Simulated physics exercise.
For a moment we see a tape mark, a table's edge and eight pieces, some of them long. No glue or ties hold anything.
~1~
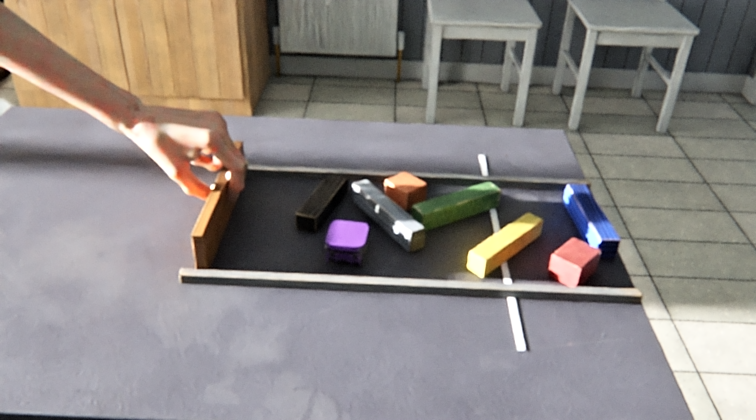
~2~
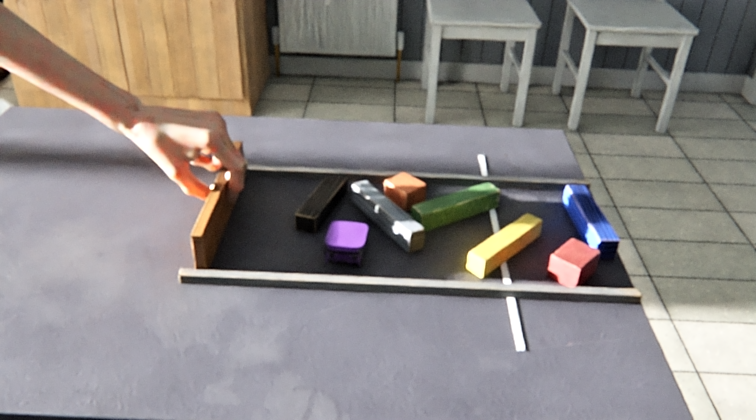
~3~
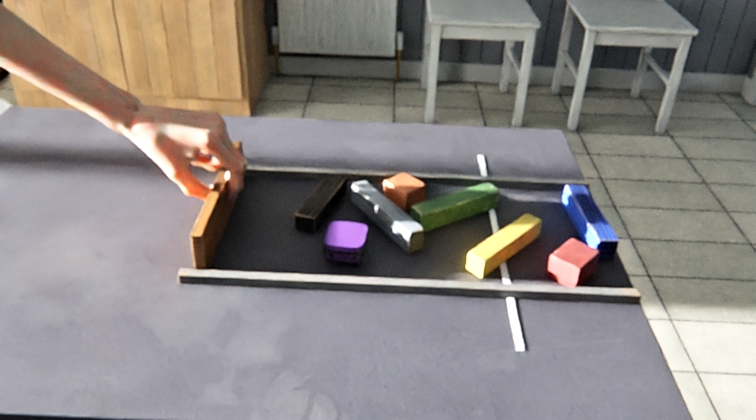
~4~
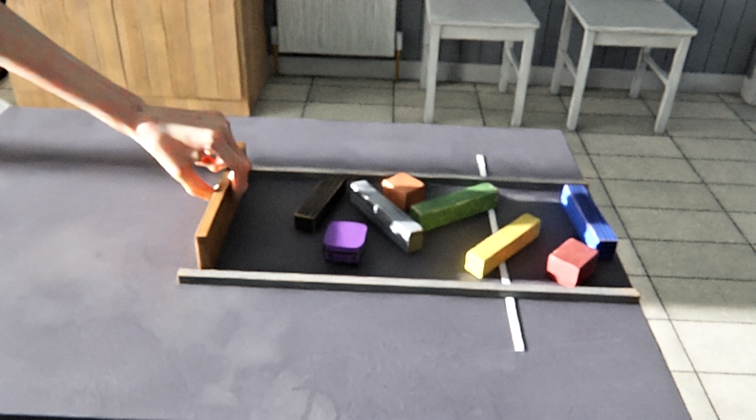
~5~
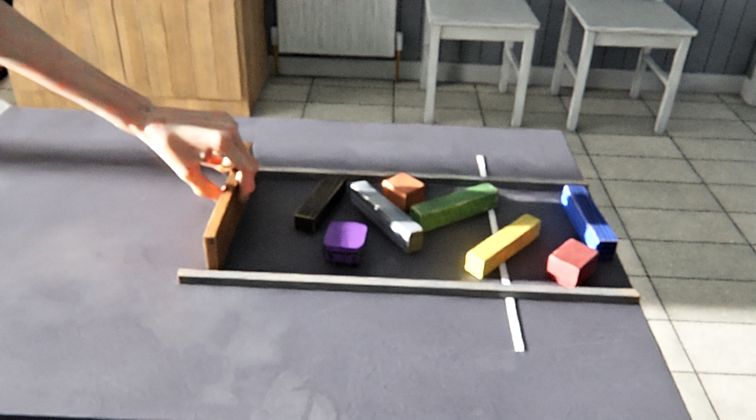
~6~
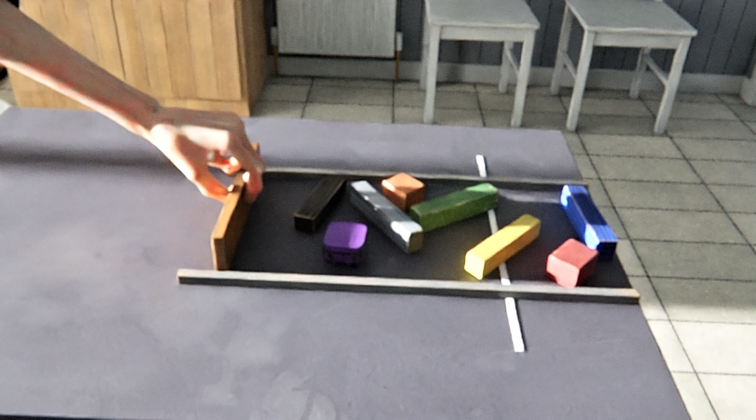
The clip opens on a hand holding a wooden board upright at the left end of a railed black strip on a table, with eight colourful blocks and bars scattered to its right. The hand then slides the board slightly rightward, while the pieces stay still.
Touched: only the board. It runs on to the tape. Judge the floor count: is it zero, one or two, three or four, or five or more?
The floor count is zero.
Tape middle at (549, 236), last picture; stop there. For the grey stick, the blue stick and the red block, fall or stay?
Here the grey stick remains in place while the blue stick drops down and the red block drops down.
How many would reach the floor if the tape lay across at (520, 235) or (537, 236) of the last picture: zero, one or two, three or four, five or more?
One after another: One to two; one to two.
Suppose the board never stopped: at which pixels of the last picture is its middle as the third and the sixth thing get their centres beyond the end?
I'd put it close to (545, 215) and later close to (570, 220).
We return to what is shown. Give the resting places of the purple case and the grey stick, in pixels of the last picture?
Close to (520, 250); the other close to (539, 224).
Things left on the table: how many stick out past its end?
Counting them gives 1.
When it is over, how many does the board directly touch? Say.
So the total is 2.
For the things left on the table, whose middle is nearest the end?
The blue stick is foremost.
Early on, none off yet; blue stick at rest near (588, 221); red block at rest near (573, 264); yellow bar at rest near (505, 244).
A while later, none off yet; blue stick at rest near (588, 221); red block at rest near (573, 264); yellow bar moving near (509, 246).
Finally, the number that fall off is zero.
